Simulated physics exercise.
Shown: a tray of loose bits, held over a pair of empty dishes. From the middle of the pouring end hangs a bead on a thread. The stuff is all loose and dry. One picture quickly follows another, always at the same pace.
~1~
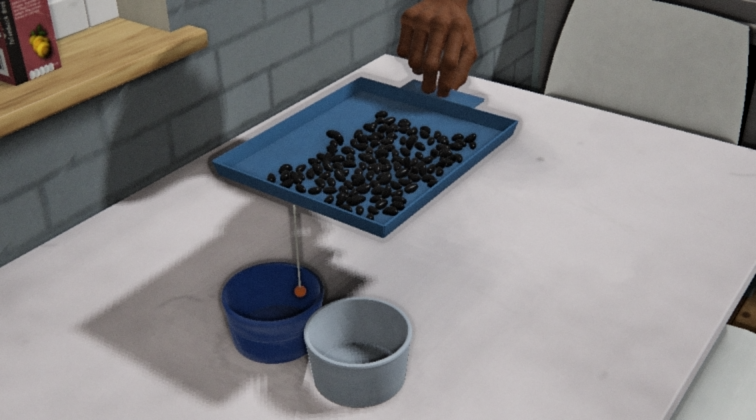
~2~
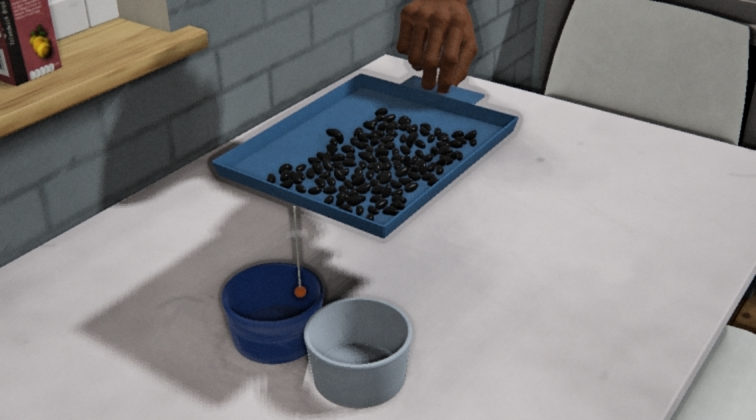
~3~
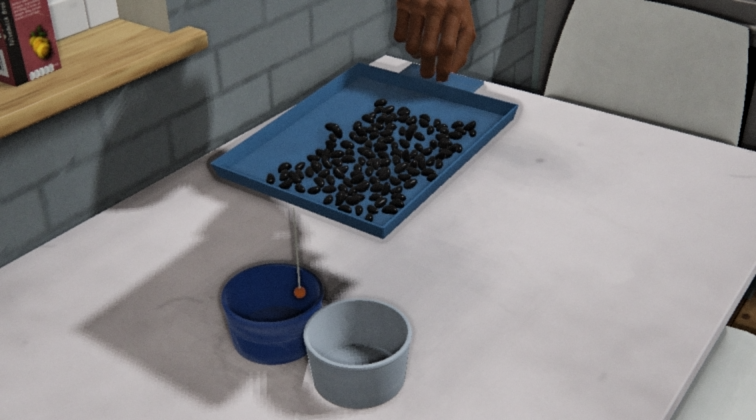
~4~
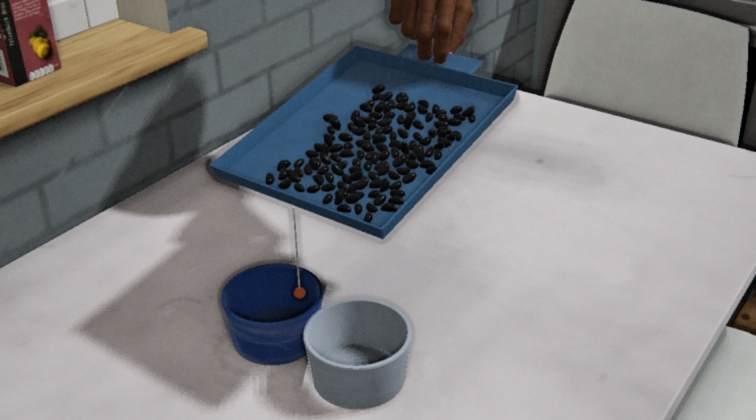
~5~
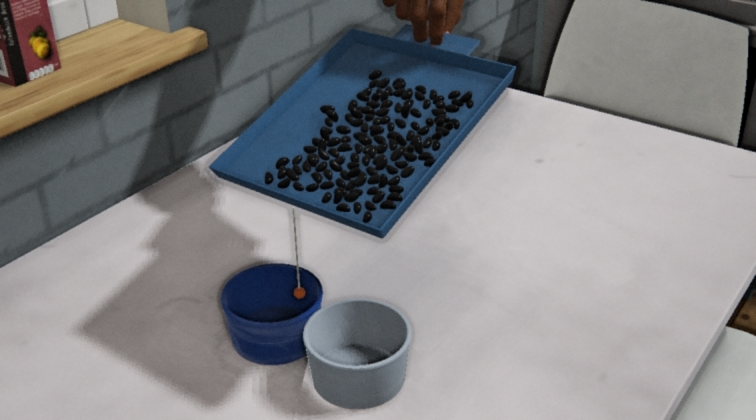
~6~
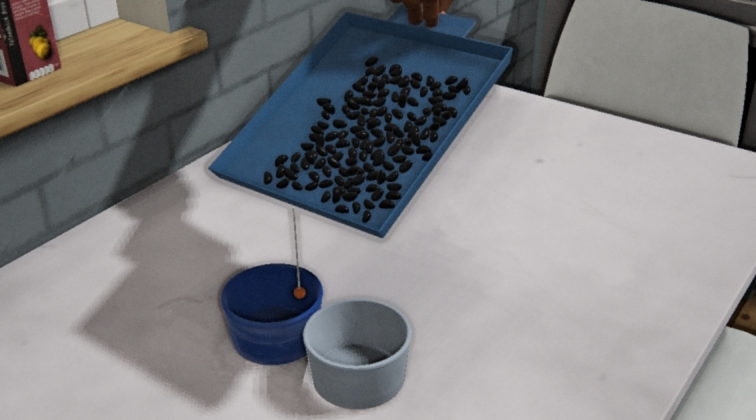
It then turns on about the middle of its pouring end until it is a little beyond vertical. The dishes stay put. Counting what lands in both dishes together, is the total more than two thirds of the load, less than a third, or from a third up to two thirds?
The total is less than a third of the load.
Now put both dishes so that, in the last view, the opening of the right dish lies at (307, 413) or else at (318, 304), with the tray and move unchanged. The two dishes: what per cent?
20 %, then 10 %.
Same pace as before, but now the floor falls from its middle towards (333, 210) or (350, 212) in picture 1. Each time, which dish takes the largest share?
The rightmost dish, then the rightmost dish.
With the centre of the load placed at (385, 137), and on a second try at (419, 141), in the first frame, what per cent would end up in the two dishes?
Near 20 and 20 percent respectively.
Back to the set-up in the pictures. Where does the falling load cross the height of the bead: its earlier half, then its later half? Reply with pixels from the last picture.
Early half: (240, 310); late half: (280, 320).
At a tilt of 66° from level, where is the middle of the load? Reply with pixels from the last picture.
I'd mark it close to (316, 163).
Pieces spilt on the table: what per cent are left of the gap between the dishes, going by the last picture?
About 90 percent of the spill.
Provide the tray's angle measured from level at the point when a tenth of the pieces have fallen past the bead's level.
The angle is around 100°.
Shortly afterwards, tray tipped steeply; all but a few on the tray; only a few in the air.
Next, tray tipped past a quarter turn; near a third on the tray; a little in the left dish; near a quarter outside both; near a third in the air.
Some moments later, tray tipped past a quarter turn; only a few in the right dish; a little in the left dish; the bulk outside both.
In the end, tray tipped past a quarter turn; only a few in the right dish; a little in the left dish; the bulk outside both.
